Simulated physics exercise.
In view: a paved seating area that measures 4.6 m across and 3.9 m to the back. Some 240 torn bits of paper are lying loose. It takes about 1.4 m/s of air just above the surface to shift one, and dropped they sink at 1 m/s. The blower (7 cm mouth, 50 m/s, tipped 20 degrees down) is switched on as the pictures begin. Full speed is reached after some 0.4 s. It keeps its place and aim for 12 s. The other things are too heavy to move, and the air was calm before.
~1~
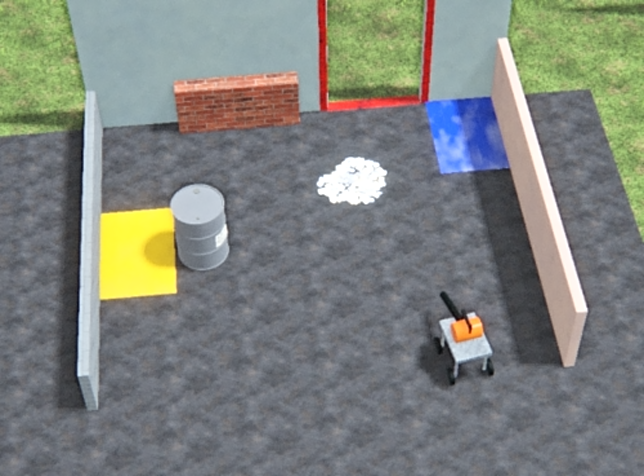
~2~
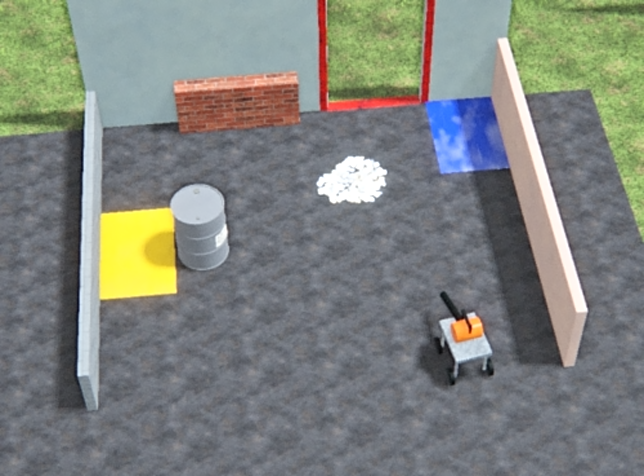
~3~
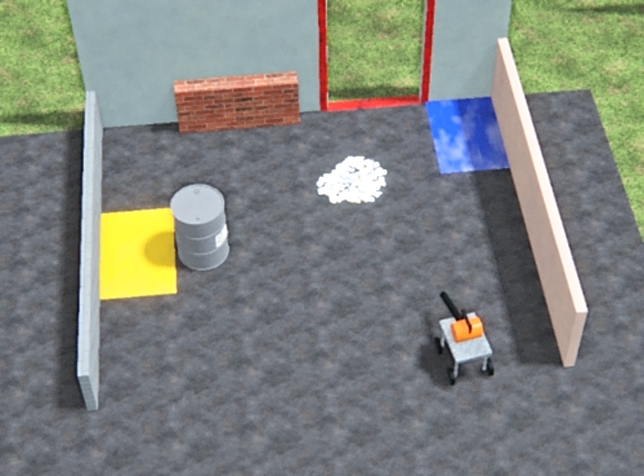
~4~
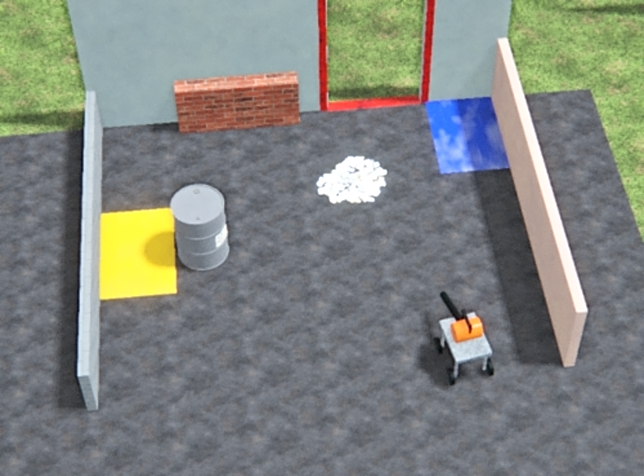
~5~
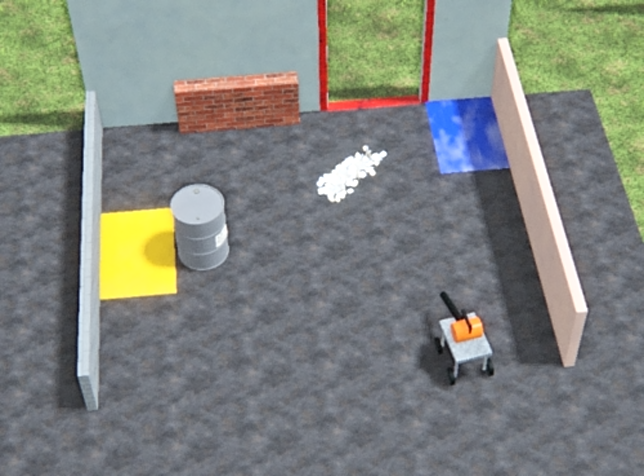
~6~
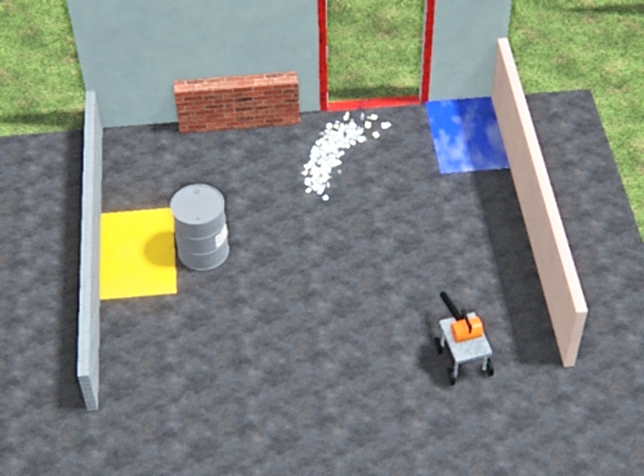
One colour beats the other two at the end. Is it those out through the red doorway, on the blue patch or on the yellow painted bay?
It is red that takes the most.
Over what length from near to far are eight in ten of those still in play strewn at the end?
Roughly 0.4 m.
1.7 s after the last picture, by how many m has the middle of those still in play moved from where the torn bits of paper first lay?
About 2.0 m.
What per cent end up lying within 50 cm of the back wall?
Some 60 per cent.
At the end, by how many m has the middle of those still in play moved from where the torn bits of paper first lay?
Roughly 2.6 m.
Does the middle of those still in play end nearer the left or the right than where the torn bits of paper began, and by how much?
Towards the left, some 2.4 m.
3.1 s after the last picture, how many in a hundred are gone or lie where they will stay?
About 50 %.
Then, 1.7 s after the last picture, 0 % are on the yellow painted bay, 0 % on the blue patch and 26 % out through the red doorway; the middle of those still in play is near (194, 135); 32 % have settled or left.
Then, 3.1 s after the last picture, 0 % are on the yellow painted bay, 0 % on the blue patch and 28 % out through the red doorway; the middle of those still in play is near (160, 133); 48 % have settled or left.
Then, 5.8 s after the last picture, 0 % are on the yellow painted bay, 0 % on the blue patch and 30 % out through the red doorway; the middle of those still in play is near (148, 131); 61 % have settled or left.
Then, 11.2 s after the last picture, at the end, 0 % are on the yellow painted bay, 0 % on the blue patch and 32 % out through the red doorway; the middle of those still in play is near (135, 132).
